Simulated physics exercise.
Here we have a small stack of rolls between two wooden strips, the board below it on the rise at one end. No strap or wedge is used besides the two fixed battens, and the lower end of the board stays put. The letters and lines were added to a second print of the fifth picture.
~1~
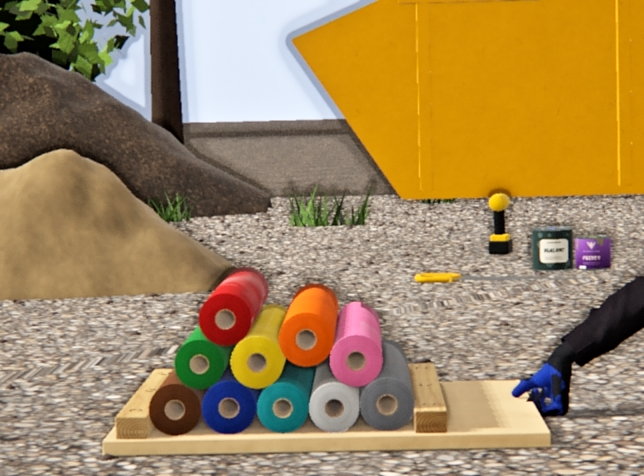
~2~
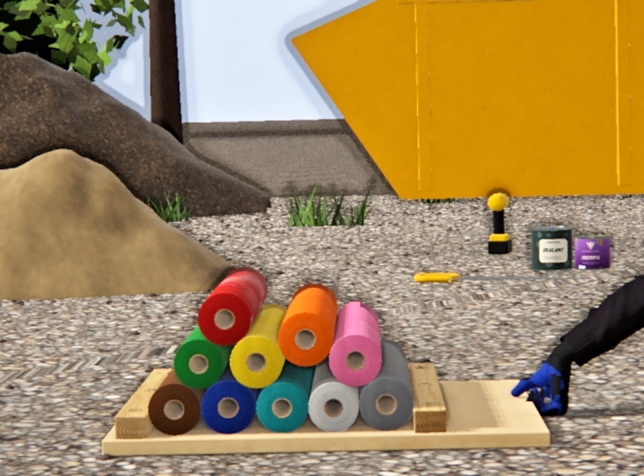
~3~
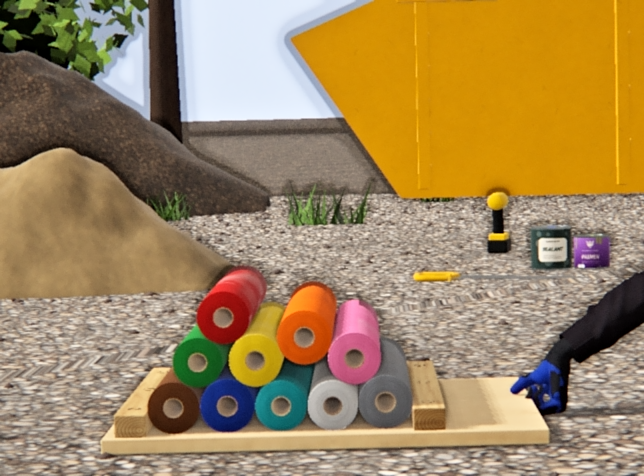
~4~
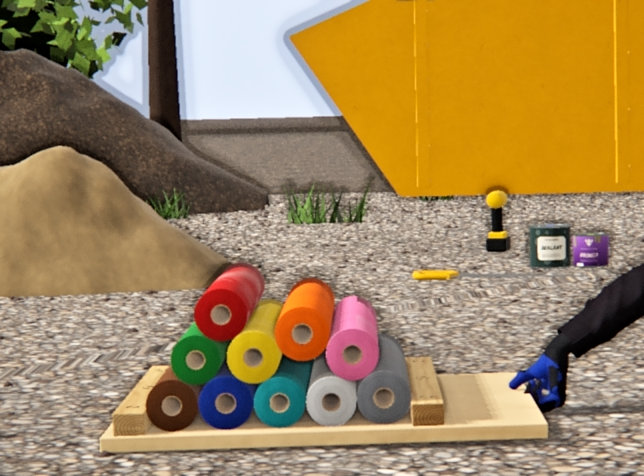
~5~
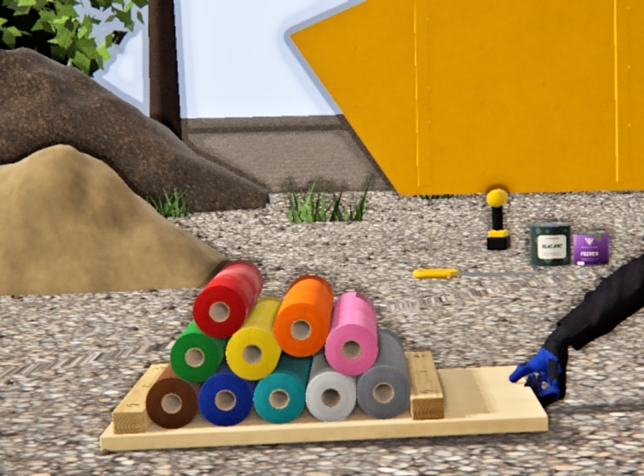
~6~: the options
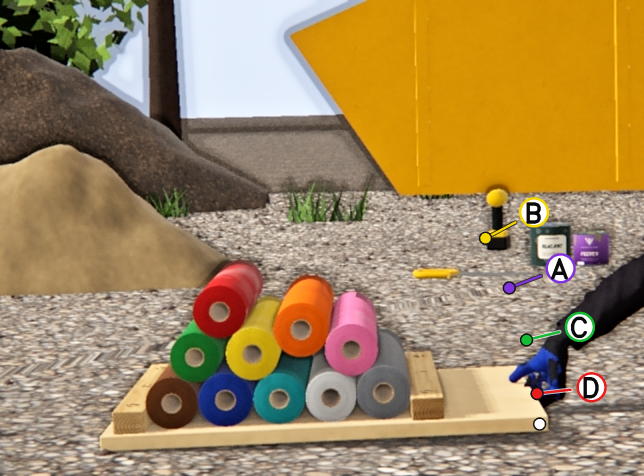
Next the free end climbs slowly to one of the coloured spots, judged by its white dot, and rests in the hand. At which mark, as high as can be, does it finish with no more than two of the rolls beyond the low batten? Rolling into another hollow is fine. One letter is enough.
The answer is mark A.
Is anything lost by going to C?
No.
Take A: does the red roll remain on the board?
The red roll: Yes.
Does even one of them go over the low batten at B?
Yes, at B.
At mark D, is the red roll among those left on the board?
Yes, with D.
On the marked copy, A at (509, 288); B at (485, 238); C at (526, 340); D at (537, 394); the white dot at (540, 424).
With A. Early on, board at 14°.
Further on, board at 20°.
At the end, board at 20°, none over the low batten.
As for the rest, B five over the low batten; C none over the low batten; D none over the low batten.
